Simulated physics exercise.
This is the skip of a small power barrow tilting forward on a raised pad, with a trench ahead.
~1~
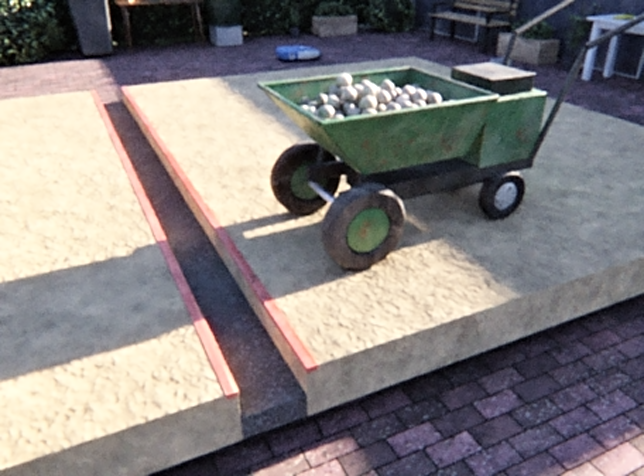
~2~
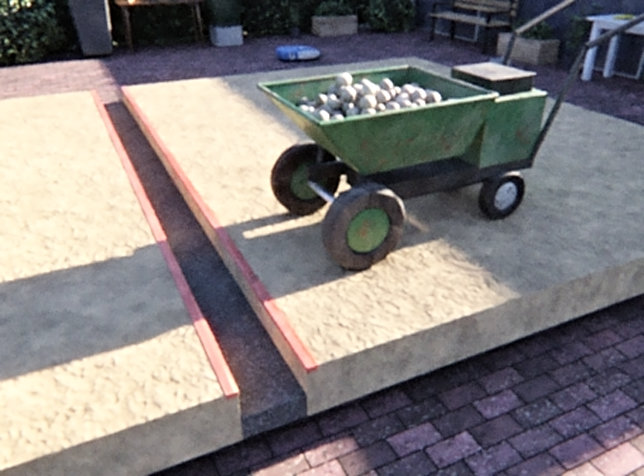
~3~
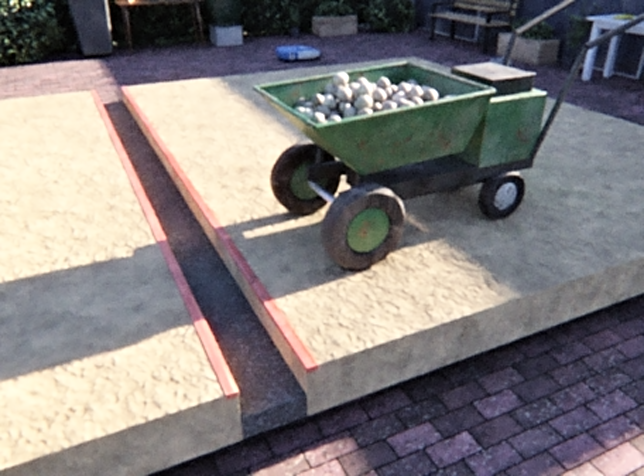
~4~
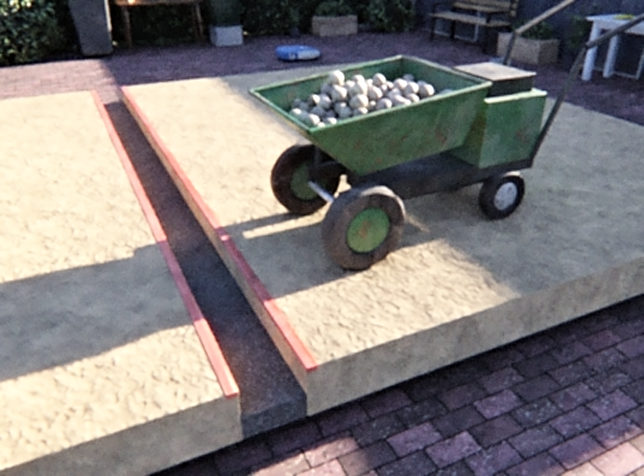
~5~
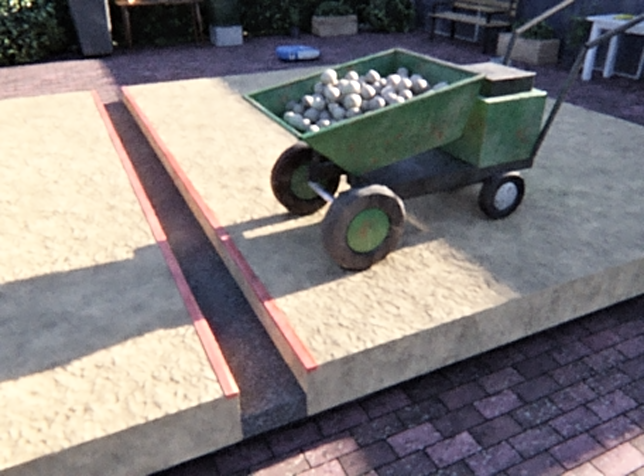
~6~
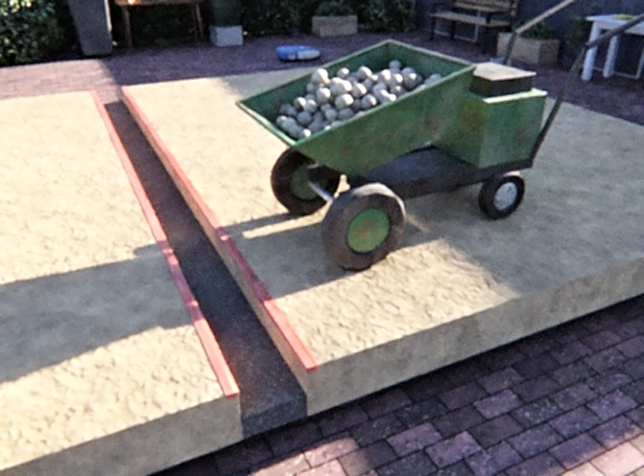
The green skip of a small wheeled barrow, heaped with rounded grey stones, sits level on a raised pad beside a narrow trench. It then tilts gradually forward, its front lip dipping to the left while its back end lifts, until it is clearly tipped, the wheels staying in place.
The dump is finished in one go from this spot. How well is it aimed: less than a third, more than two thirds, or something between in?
Between the edges lies from one third to two thirds of the load.
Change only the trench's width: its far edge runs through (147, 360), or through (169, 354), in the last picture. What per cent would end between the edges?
The first gives 90 %, the second 90 %.
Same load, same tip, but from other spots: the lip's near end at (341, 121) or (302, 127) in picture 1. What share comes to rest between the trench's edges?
First some 60, then 40 per cent.
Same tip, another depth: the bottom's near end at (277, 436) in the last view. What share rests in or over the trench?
Close to 80 per cent.
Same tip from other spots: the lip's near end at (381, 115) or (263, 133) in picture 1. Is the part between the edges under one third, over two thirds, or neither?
At the first place one to two thirds, at the second less than a third.
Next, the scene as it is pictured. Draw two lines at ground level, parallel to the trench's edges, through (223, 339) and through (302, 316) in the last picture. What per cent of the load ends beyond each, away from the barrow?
Near 40 % and 90 %.
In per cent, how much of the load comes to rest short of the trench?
Some 0 per cent.
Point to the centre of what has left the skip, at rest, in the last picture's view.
Around (195, 271).
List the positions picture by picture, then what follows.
In the first picture, lip of the skip at (321, 124), level; top of the load at (377, 107), river pebbles; first edge of the trench at (282, 321); far edge at (209, 343), the trench under half as wide as the skip, and about half as deep as wide.
In the second picture, lip of the skip at (319, 125), level; top of the load at (383, 101).
In the third picture, lip of the skip at (315, 128), tipped barely; top of the load at (380, 100).
In the fourth picture, lip of the skip at (309, 132), tipped a little; top of the load at (387, 90).
In the fifth picture, lip of the skip at (301, 138), tipped a little; top of the load at (391, 84).
In the sixth picture, lip of the skip at (292, 147), tipped clearly; top of the load at (393, 88); first edge of the trench at (282, 321); far edge at (209, 343).
Soon after the last picture, skip tipped steeply; all in the skip.
A little later, skip tipped right over; about half in the skip; about a third in or heaped over the trench; a small part beyond it; a stray few falling.
Later still, skip tipped right over; a small part in the skip; about half in or heaped over the trench; about a quarter beyond it.
At rest, skip tipped right over; a small part in the skip; about half in or heaped over the trench; about a quarter beyond it.
